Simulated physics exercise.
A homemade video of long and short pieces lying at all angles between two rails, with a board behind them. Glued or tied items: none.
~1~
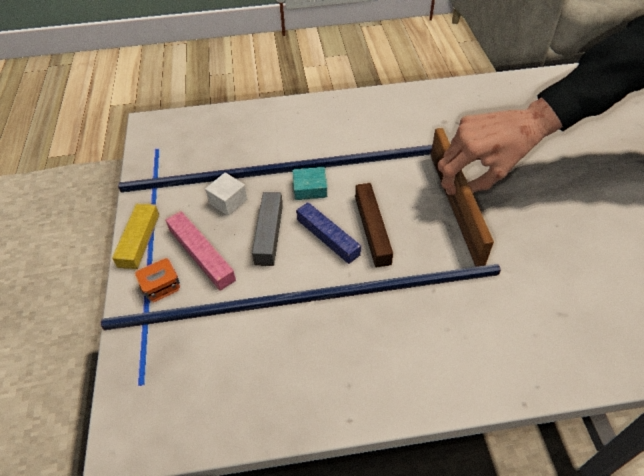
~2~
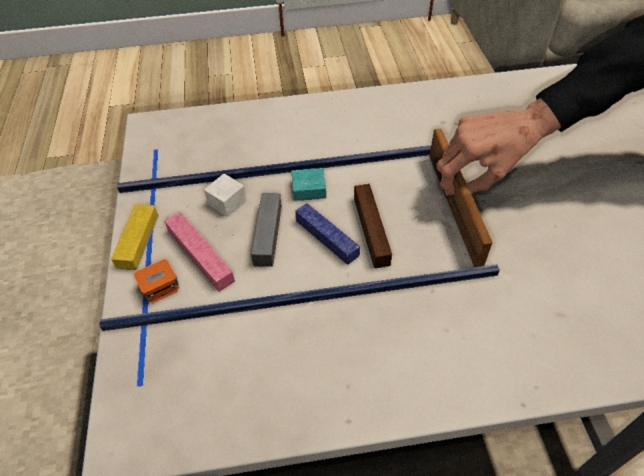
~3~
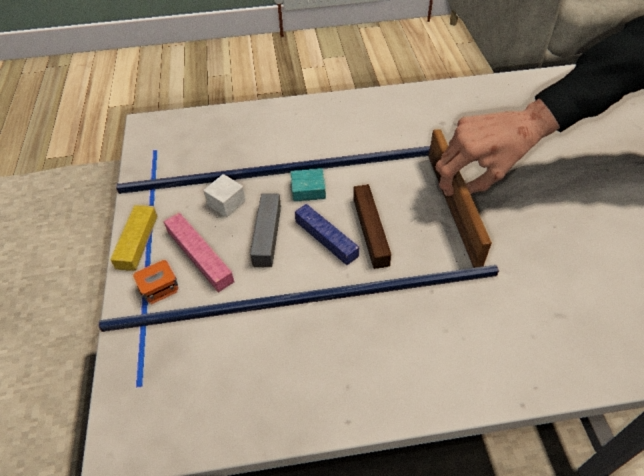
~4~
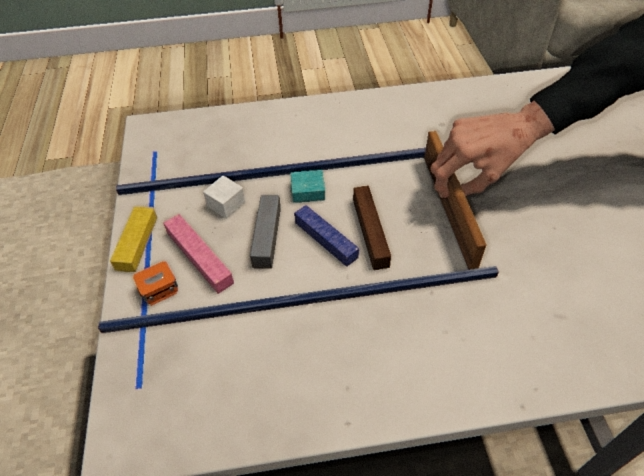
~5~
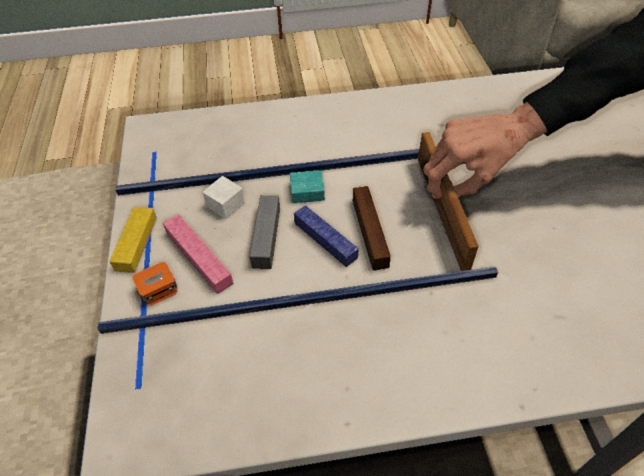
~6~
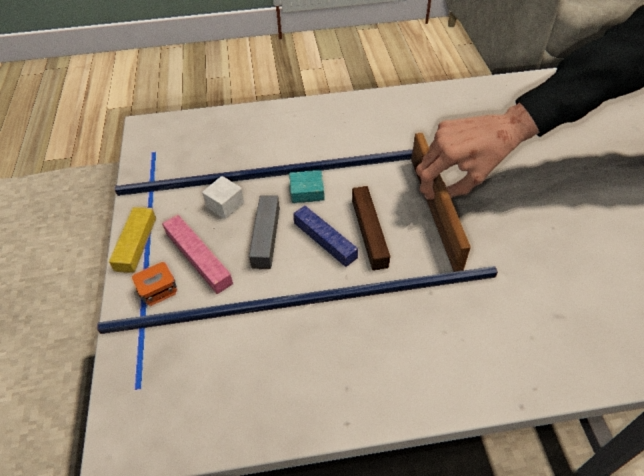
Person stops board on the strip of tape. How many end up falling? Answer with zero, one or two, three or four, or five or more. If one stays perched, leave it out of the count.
I would say five or more fall.
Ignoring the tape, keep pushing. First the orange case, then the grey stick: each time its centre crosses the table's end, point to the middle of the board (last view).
I'd say about (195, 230) for the first one and about (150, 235) for the second.
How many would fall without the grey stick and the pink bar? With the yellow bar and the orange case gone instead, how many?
First 3, then 3.
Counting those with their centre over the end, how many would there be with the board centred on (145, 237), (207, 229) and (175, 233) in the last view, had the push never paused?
Counts by place: 5 / 0 / 2.
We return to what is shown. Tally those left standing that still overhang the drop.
Result: 0.
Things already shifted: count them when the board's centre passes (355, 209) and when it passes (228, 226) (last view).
At the first place 2, at the second 7.
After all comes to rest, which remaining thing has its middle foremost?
Closest at the end: The blue bar.
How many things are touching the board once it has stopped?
That would be 2 of them.
A little later, none off yet; yellow bar at rest near (134, 239); orange case at rest near (156, 285); pink bar at rest near (197, 253).
Next, none off yet; yellow bar at rest near (134, 239); orange case moving near (151, 286); pink bar shifted a little near (177, 260).
When it is over, the number that fall off is five or more; down, grey stick, white block, pink bar, orange case and yellow bar.
